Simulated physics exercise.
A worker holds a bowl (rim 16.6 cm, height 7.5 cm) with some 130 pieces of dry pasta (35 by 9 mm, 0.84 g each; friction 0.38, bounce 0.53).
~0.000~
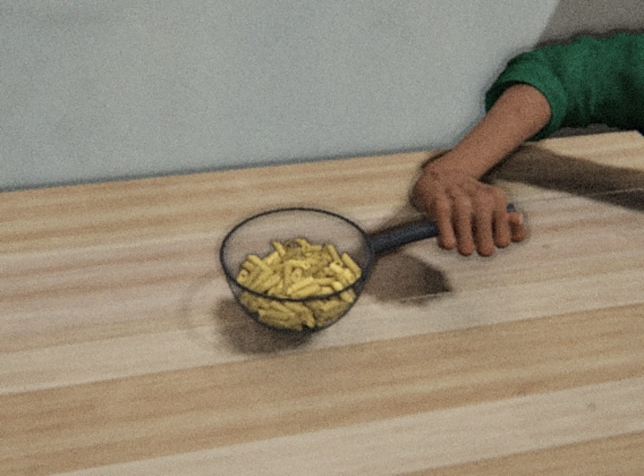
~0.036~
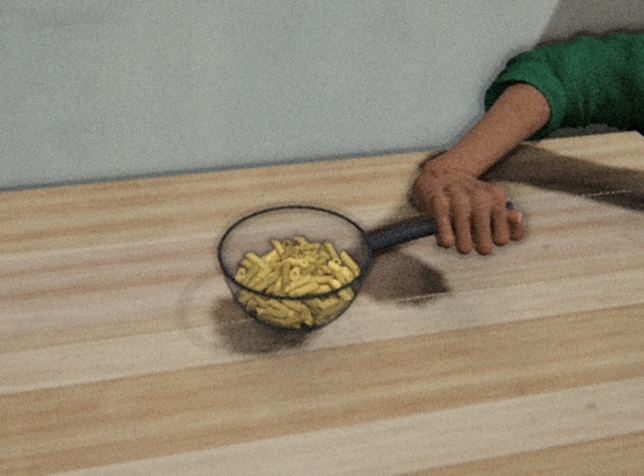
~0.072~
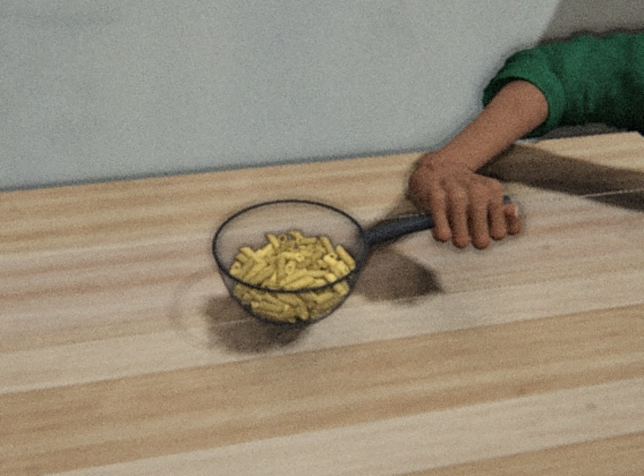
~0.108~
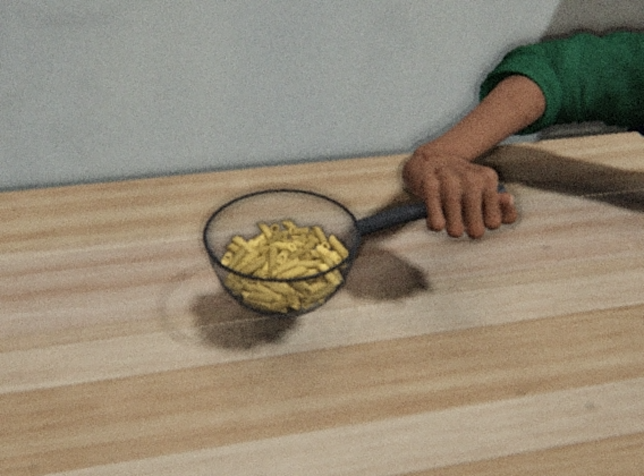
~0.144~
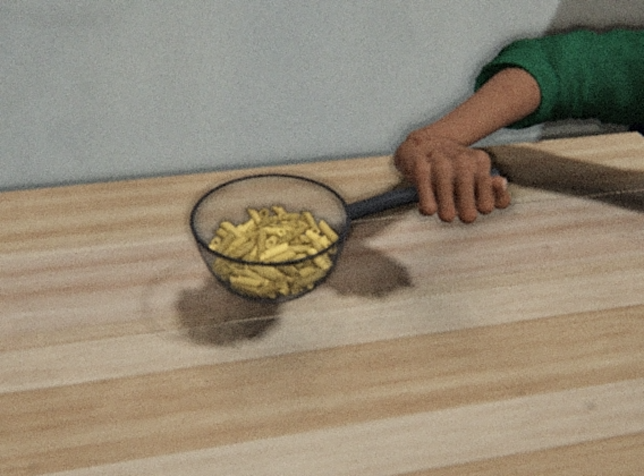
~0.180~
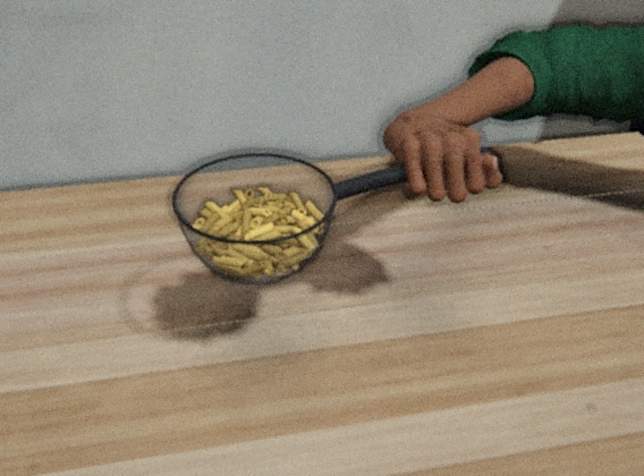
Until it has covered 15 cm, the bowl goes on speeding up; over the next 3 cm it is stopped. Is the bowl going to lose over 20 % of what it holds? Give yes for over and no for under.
The container manages to keep four fifths of the load.
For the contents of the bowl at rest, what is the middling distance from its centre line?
The distance is about 4.5 centimetres.
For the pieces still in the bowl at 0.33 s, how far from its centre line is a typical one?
About 5.0 cm.
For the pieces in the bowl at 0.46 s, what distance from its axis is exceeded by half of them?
Around 5.0 cm.
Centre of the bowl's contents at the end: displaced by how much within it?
It shifts about 1.5 cm.
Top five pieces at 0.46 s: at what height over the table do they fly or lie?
About 30 cm.
Then, at 0.33 s, bowl 100 %; middle of the pieces not yet landed near (173, 143).
Then, at 0.46 s, bowl 95 %, in the air 5 %; middle of the pieces not yet landed near (170, 165).
After 0.57 s, bowl 95 %, in the air 5 %; middle of the pieces not yet landed near (188, 181).
After 0.68 s, fallen left of where it stops 5 %, bowl 95 %; middle of the pieces not yet landed near (196, 181).
By 0.9 s all is still; fallen left of where it stops 5 %, bowl 95 %.
